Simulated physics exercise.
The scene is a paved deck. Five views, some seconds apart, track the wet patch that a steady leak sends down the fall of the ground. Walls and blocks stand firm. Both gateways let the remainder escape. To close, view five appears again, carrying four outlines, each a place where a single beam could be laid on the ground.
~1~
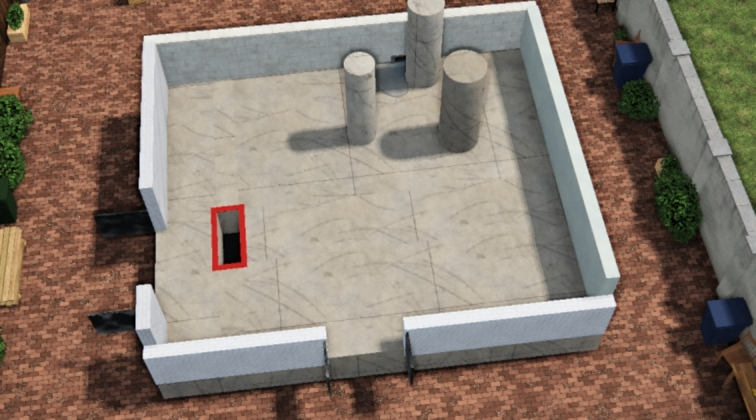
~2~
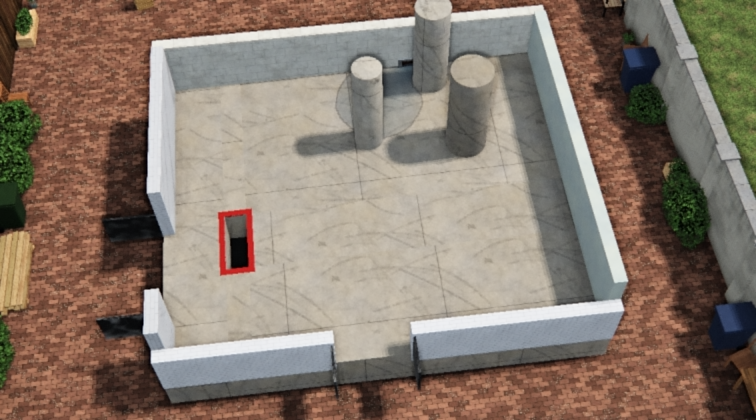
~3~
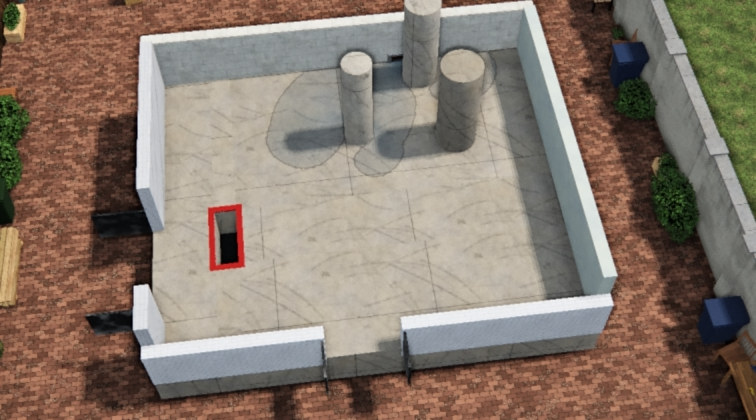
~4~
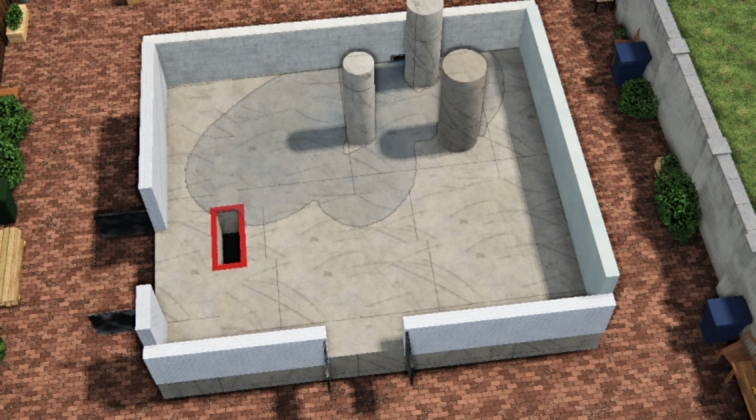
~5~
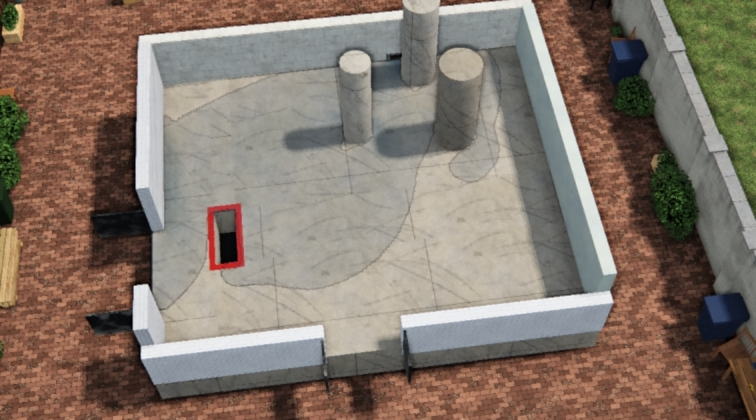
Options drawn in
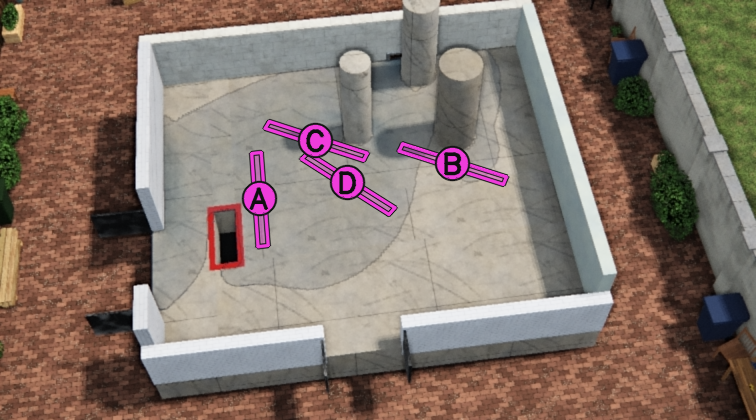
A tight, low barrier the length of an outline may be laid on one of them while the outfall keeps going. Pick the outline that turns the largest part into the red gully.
The answer is spot B.
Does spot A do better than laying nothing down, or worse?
It is worse.
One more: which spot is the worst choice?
That would be A.
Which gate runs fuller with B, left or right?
The left one.
On the marked copy, A from (263, 246) to (256, 153); B from (400, 147) to (504, 180); C from (267, 124) to (365, 156); D from (304, 155) to (391, 211).
If A is chosen, about 7 % of the stream runs into the red gully, about 93 % out by the gates.
If B is chosen, about 29 % of the stream runs into the red gully, about 70 % out by the gates.
If C is chosen, about 15 % of the stream runs into the red gully, about 85 % out by the gates.
If D is chosen, about 20 % of the stream runs into the red gully, about 79 % out by the gates.
